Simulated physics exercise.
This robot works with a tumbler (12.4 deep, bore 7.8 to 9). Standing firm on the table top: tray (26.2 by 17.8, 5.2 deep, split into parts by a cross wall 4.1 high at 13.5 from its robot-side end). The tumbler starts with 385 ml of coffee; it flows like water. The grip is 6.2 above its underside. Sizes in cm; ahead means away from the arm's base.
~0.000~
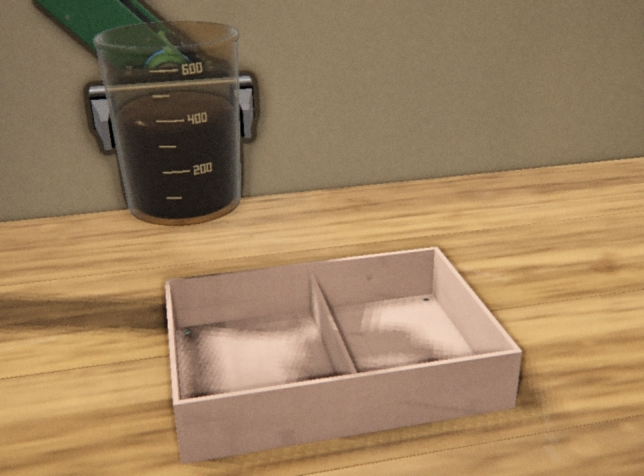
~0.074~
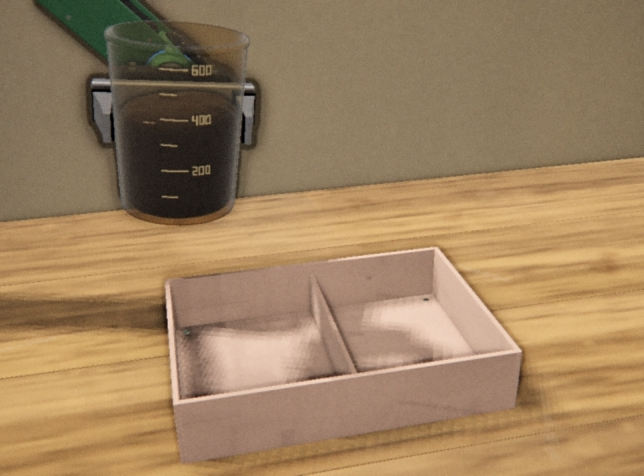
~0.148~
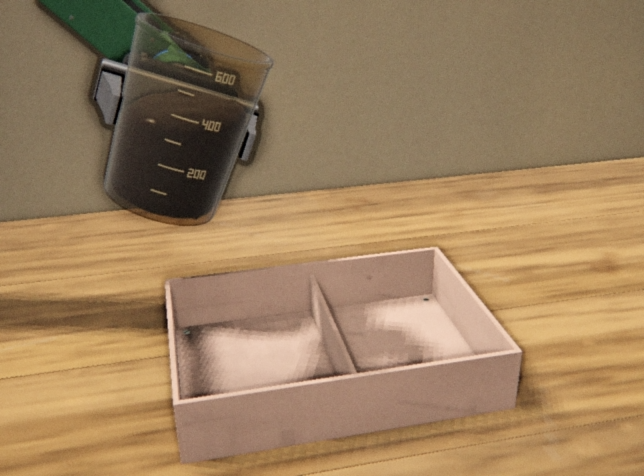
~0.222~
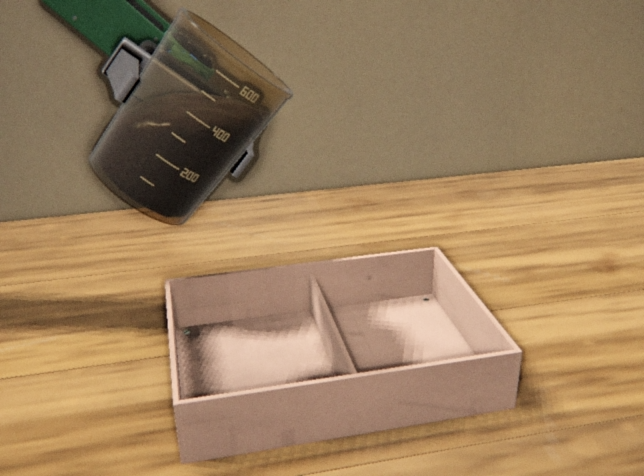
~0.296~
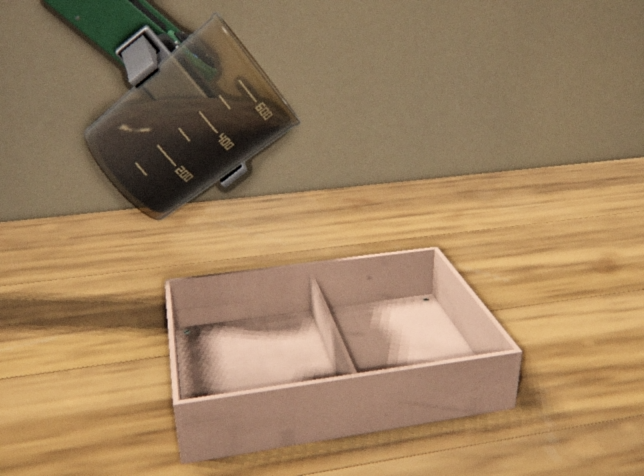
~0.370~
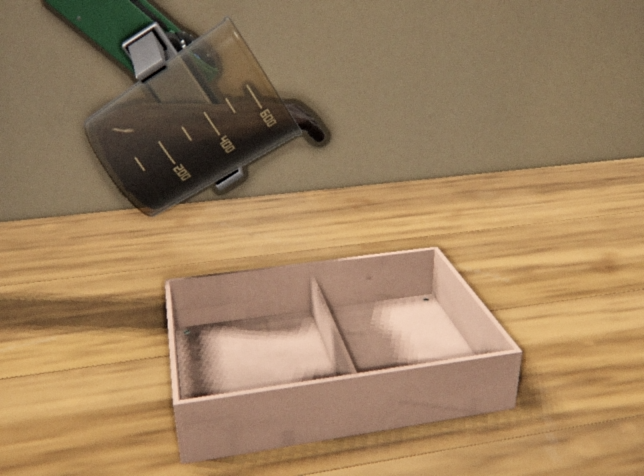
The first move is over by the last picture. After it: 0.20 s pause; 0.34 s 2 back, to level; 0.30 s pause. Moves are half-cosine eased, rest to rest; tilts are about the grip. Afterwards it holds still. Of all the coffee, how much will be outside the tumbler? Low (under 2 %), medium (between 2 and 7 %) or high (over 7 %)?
Share outside the tumbler: High (over 7 %).
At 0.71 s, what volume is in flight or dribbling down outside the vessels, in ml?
Some 15 ml.
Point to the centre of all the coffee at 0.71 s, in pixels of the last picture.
Around (207, 172).
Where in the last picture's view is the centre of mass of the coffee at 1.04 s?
Near (204, 185).
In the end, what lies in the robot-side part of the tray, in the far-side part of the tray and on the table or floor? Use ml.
Roughly 5, 40, 0 ml.
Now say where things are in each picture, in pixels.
In the first frame, the tumbler middle at (177, 125), level; upper third of the coffee around (176, 120), from x 120 to 235, top at y 95; 385 ml in the tumbler.
In the second frame, the tumbler middle at (179, 125), tilted 6° forward; upper third of the coffee around (177, 119), from x 120 to 235, top at y 95.
In the third frame, the tumbler middle at (182, 124), tilted 21° forward; upper third of the coffee around (182, 119), from x 110 to 245, top at y 95.
In the fourth frame, the tumbler middle at (186, 124), tilted 40° forward; upper third of the coffee around (187, 120), from x 100 to 265, top at y 95.
In the fifth frame, the tumbler middle at (190, 124), tilted 55° forward; upper third of the coffee around (188, 121), from x 95 to 285, top at y 100.
In the sixth frame, the tumbler middle at (191, 124), tilted 61° forward; upper third of the coffee around (189, 122), from x 95 to 320, top at y 105; 385 ml in the tumbler, 5 ml in the air or running down outside.
After 0.71 s, tilted 40° forward, liquid up to 25 above the table; 340 ml in the tumbler, 35 ml in the far-side part, 15 ml in the air or running down outside.
After 1.04 s, level, liquid up to 25 above the table; 340 ml in the tumbler, 45 ml in the far-side part, 5 ml in the robot-side part.
After 1.41 s, level, liquid up to 24 above the table; 340 ml in the tumbler, 45 ml in the far-side part, 5 ml in the robot-side part.
After 2.21 s, level, liquid up to 24 above the table; 340 ml in the tumbler, 45 ml in the far-side part, 5 ml in the robot-side part.
In the end, 340 ml in the tumbler, 45 ml in the far-side part, 5 ml in the robot-side part. That is 13 % outside the tumbler.
